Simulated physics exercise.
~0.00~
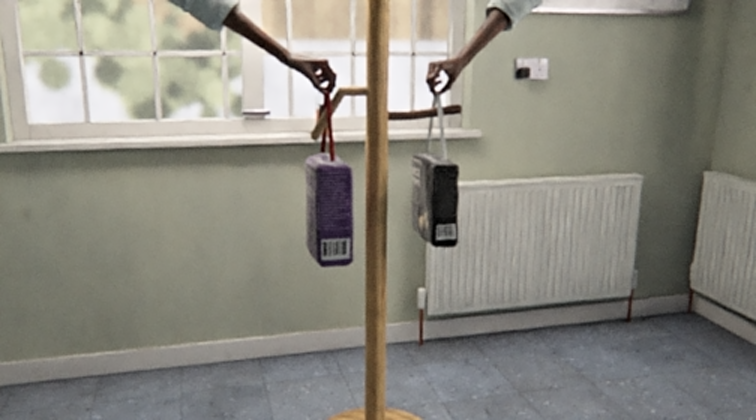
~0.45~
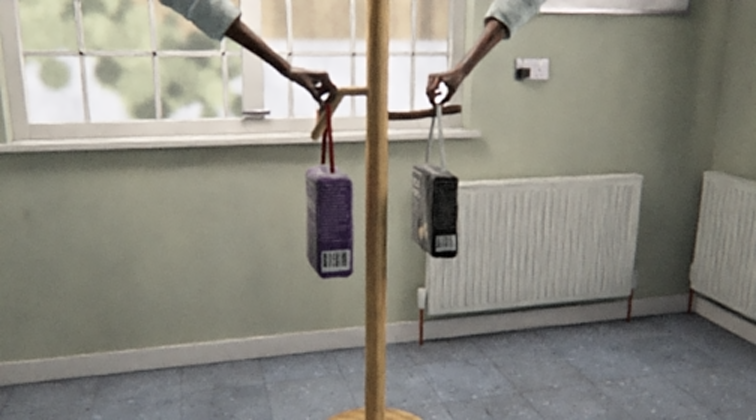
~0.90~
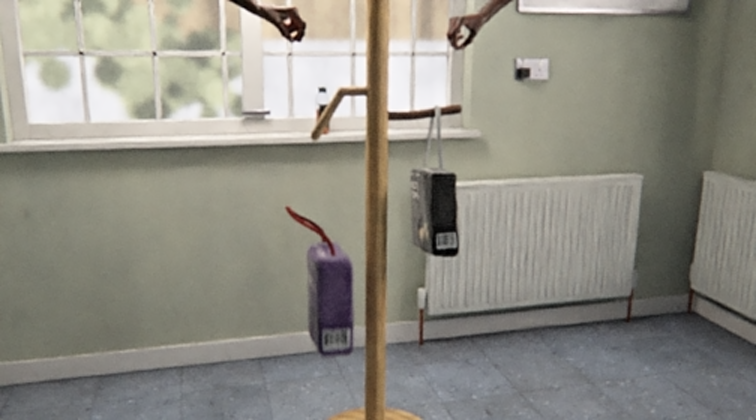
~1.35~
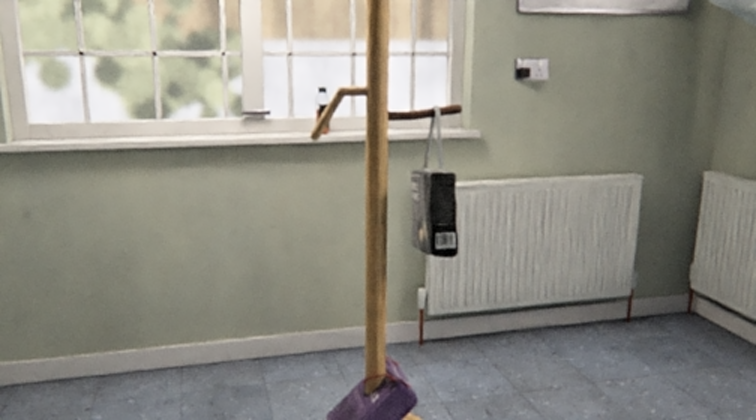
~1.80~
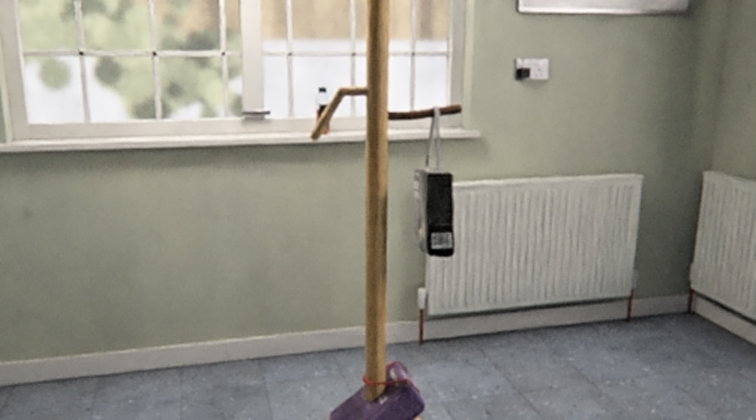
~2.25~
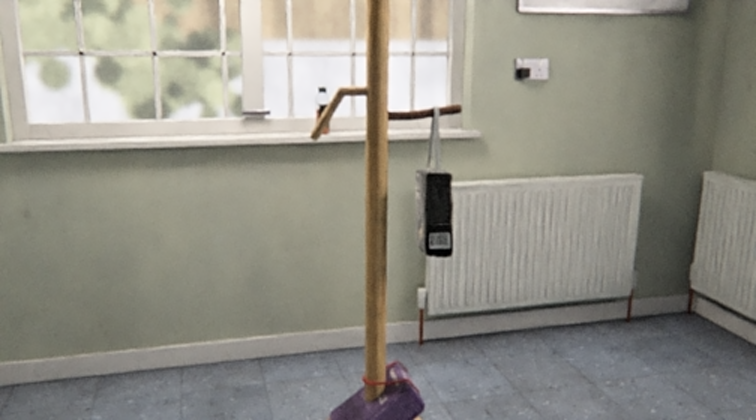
Two hands release a purple sack, which falls, and a black bag, which stays hanging.
